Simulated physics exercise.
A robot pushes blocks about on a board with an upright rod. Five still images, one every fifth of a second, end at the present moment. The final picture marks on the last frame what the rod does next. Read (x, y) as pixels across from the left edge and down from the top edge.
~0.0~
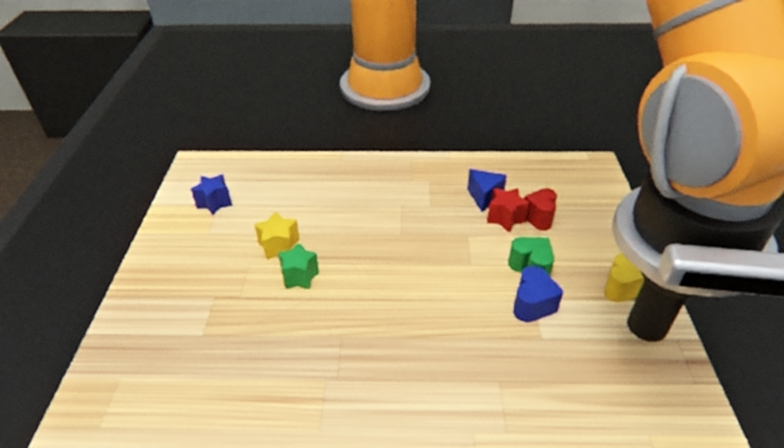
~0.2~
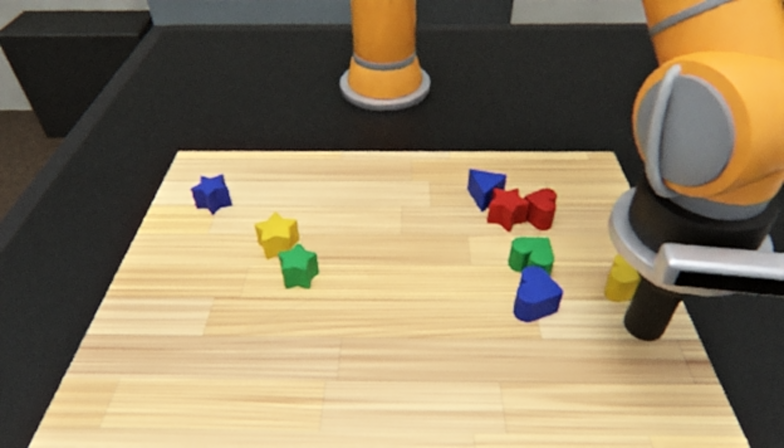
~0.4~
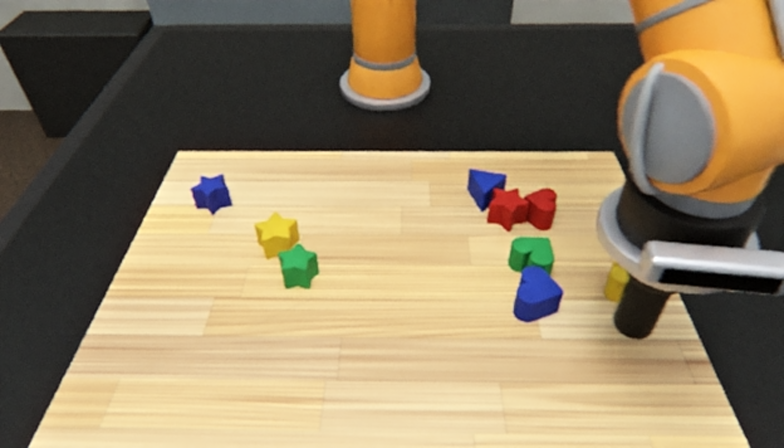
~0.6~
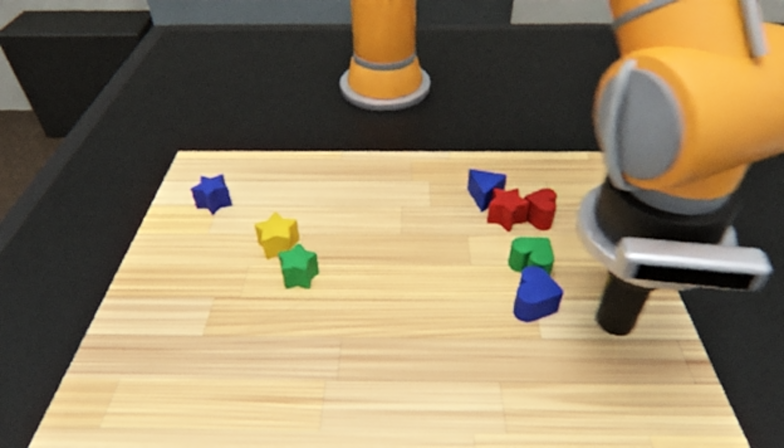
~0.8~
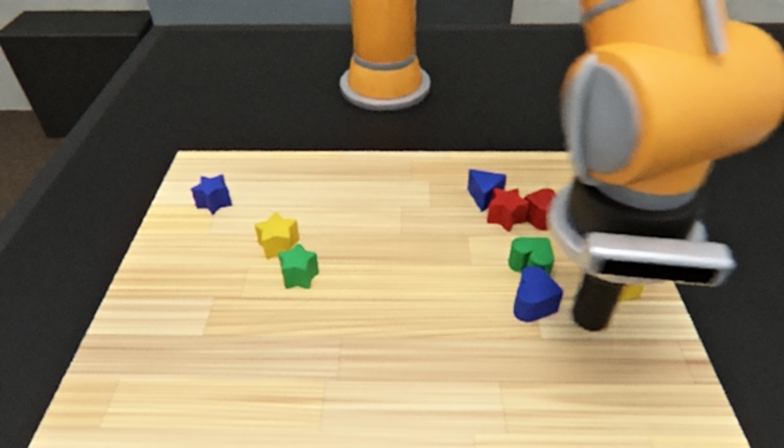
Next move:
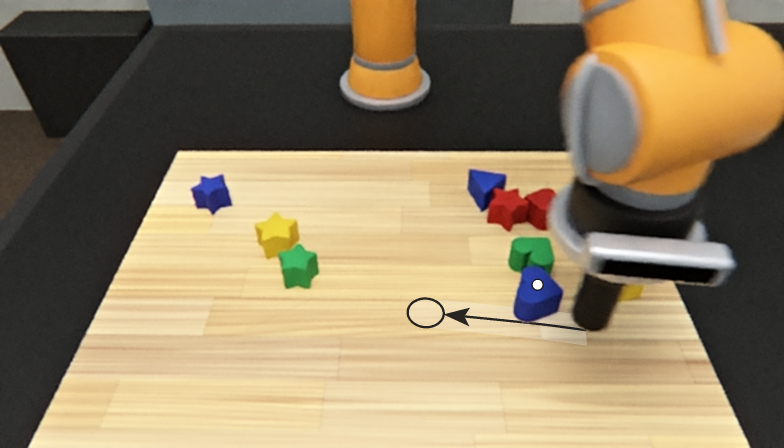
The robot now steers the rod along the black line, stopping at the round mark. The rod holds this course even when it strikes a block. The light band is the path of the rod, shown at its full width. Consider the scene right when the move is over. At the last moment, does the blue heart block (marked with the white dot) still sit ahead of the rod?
No.
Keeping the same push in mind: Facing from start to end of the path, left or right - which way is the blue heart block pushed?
It shifts to the right.
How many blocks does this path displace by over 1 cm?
It's going to be one.
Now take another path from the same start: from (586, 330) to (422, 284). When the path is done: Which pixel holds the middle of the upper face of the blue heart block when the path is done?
It sits at (485, 253).
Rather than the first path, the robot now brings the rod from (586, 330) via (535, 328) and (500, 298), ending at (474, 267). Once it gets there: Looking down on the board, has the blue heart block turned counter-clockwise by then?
No, that is not what happens.
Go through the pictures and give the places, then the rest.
The first picture shows rod's lower end at (647, 327); blue heart block at (538, 285); yellow heart block at (628, 269).
The second picture shows rod at (643, 326); blocks still.
The third picture shows rod at (633, 324); blocks still.
The fourth picture shows rod at (615, 321); blocks still.
The fifth picture shows rod at (590, 317); blue heart block at (538, 285); yellow heart block hidden.
Drawn move, from (586, 330) to (426, 313); the dot is on the blue heart block.
The first path, step by step. One third of the way, rod at (532, 310); blue heart block at (519, 275), turned 20° clockwise.
Two thirds of the way, rod at (479, 305); blue heart block at (514, 273), turned 35° clockwise.
At the end, rod at (426, 299); blue heart block at (514, 273), turned 35° clockwise; yellow heart block still.
